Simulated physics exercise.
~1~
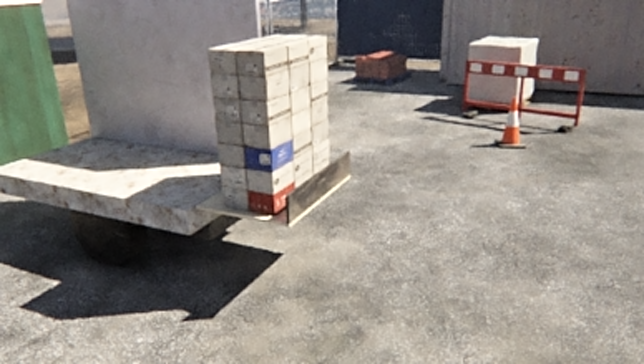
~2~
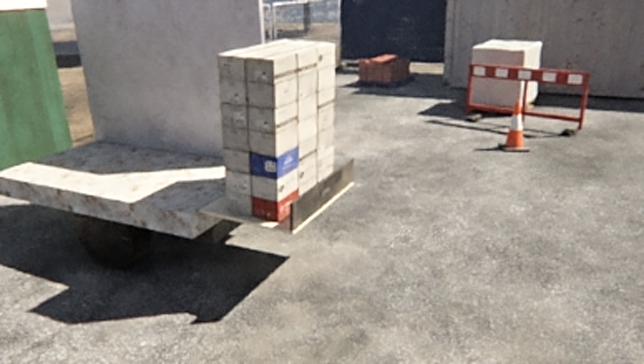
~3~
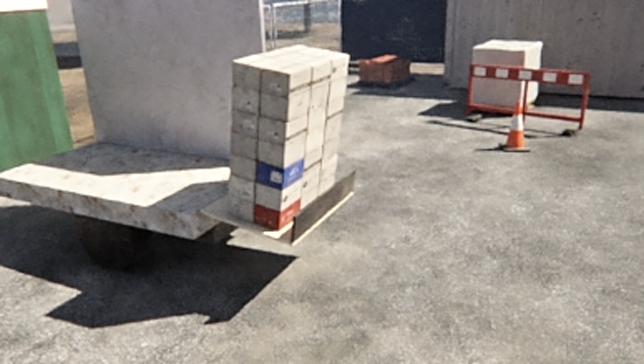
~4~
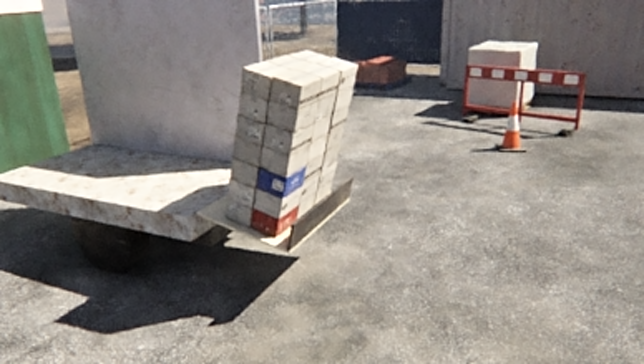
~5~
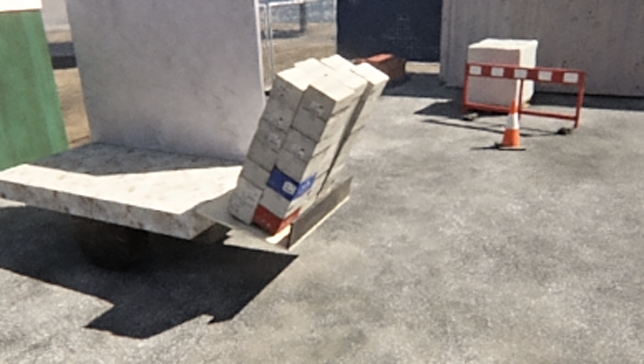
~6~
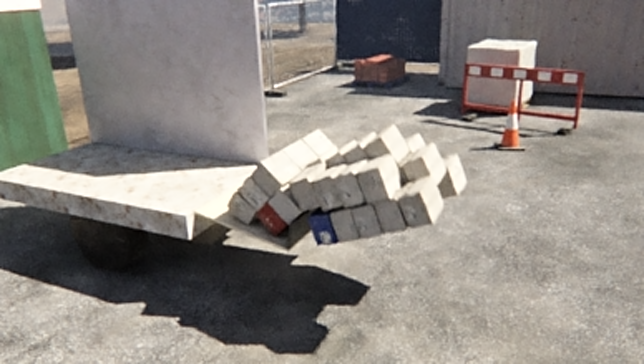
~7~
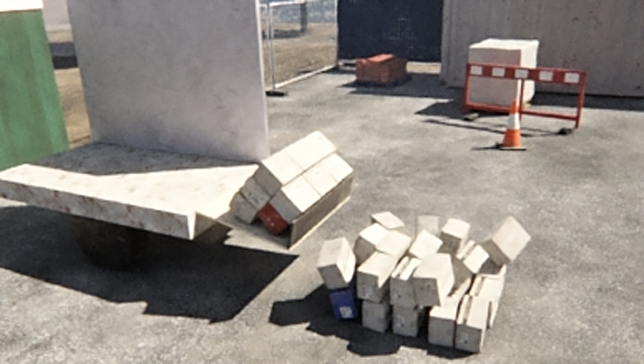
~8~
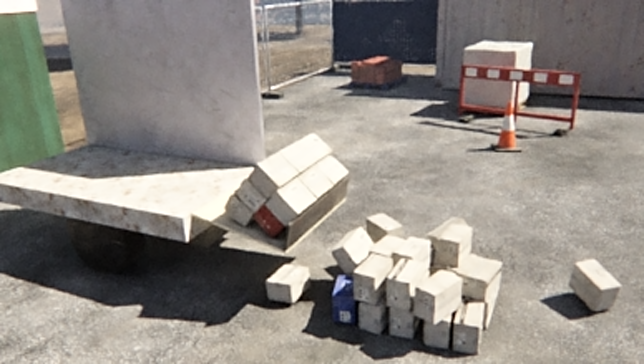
A tall stack of pale grey blocks, with one blue and one red near the bottom, stands on a small platform at the edge of a flat concrete-like bed, seen from slightly above in a sunlit paved yard. A green panel stands at left, and a red-and-white barrier and orange cone at right. The platform dips rightward, and the stack leans with it, then topples. Most blocks, including the blue one, spill onto the ground in a heap, one settling farther right. The red one stays aboard, tilted among several pale blocks.
